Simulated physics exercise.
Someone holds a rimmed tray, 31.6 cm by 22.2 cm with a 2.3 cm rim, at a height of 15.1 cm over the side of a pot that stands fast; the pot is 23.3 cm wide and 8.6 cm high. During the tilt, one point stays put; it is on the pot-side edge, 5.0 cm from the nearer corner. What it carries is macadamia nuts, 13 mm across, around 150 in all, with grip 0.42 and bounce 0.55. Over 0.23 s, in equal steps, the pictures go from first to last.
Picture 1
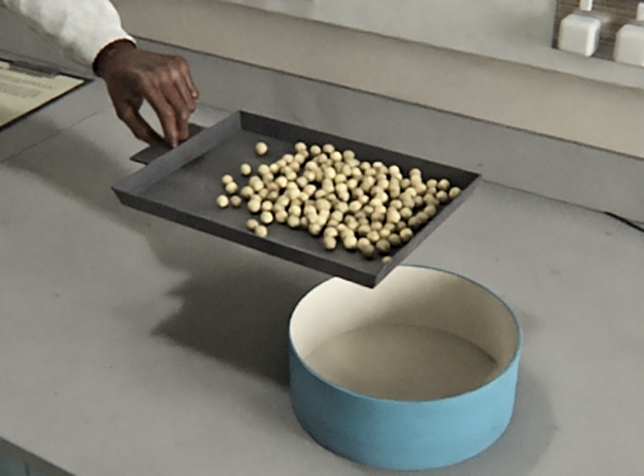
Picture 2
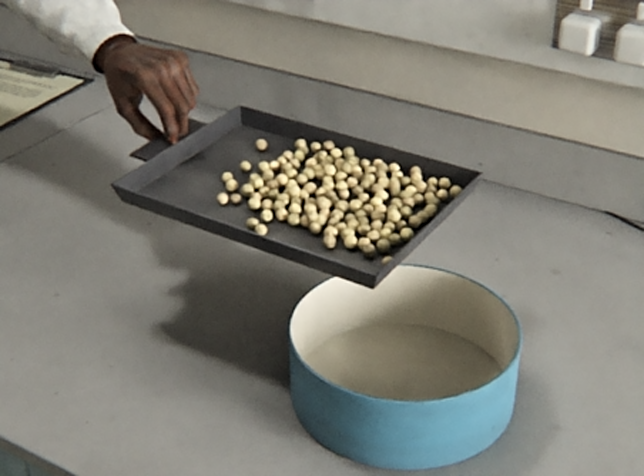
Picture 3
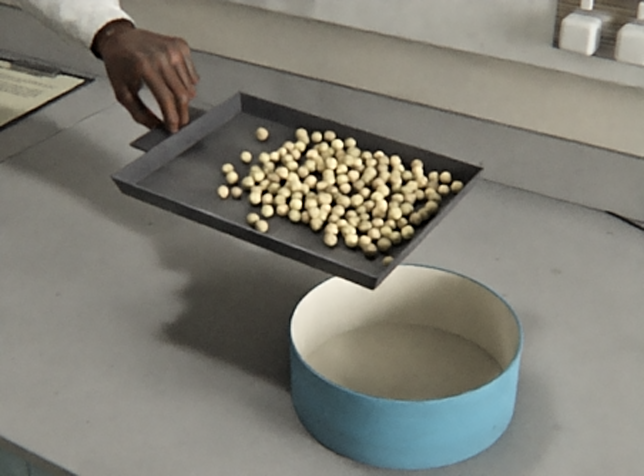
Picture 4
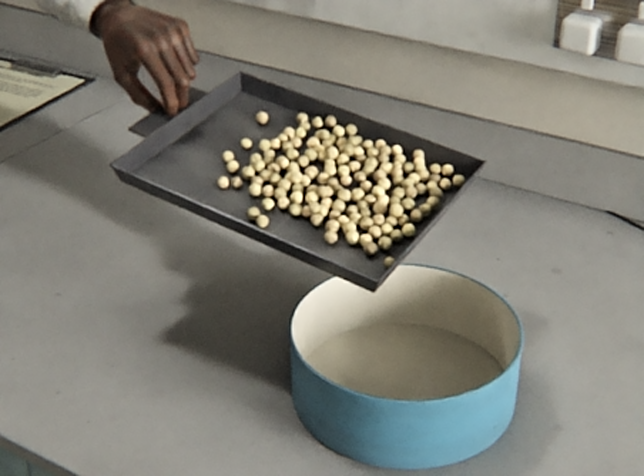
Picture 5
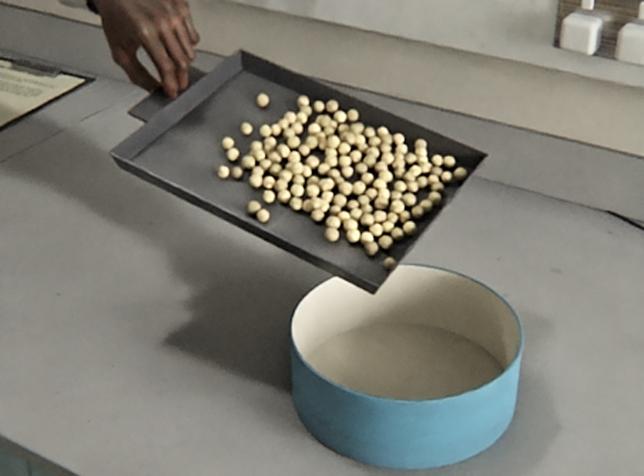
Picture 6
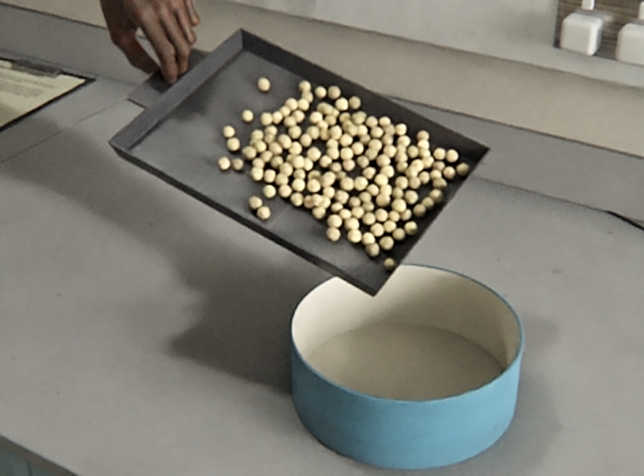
On a grey countertop seen from above at an angle by a still camera, an open blue pot with a cream inside stands right of centre. Above and left of it, a hand in a pale sleeve grips the back-left end of a dark rimmed tray bearing many round, pale nuts. The hand gradually raises that end, tilting the tray towards the pot, while the nuts barely shift.
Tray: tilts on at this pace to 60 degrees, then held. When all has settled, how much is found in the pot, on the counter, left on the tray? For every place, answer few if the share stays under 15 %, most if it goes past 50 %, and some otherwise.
Shares - pot: Most; counter: Few; tray: Some.
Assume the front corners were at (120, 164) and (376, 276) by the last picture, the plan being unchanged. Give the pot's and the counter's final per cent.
Final per cent - pot 55, counter 0.
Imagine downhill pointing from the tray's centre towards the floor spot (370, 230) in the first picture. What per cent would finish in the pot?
That comes to around 30 per cent.
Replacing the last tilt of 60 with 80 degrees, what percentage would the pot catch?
Roughly 95 percent.
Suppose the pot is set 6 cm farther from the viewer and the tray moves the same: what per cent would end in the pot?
About 25 %.
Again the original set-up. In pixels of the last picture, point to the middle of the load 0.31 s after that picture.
I reckon close to (365, 205).
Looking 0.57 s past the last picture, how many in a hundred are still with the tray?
Some 60 per cent of the load.
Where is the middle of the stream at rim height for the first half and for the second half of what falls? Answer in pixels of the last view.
Roughly (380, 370) to begin with, later roughly (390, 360).
Then, 0.19 s after the last picture, tilt 41 degrees; the tray holds 100 %, the pot 0 %.
Then, 0.31 s after the last picture, tilt 54 degrees; the tray holds 100 %, the pot 0 %.
Then, 0.57 s after the last picture, tilt 60 degrees; the tray holds 60 %, the pot 25 %.
In the end, pot 65 %, counter 5 %, tray 30 %.
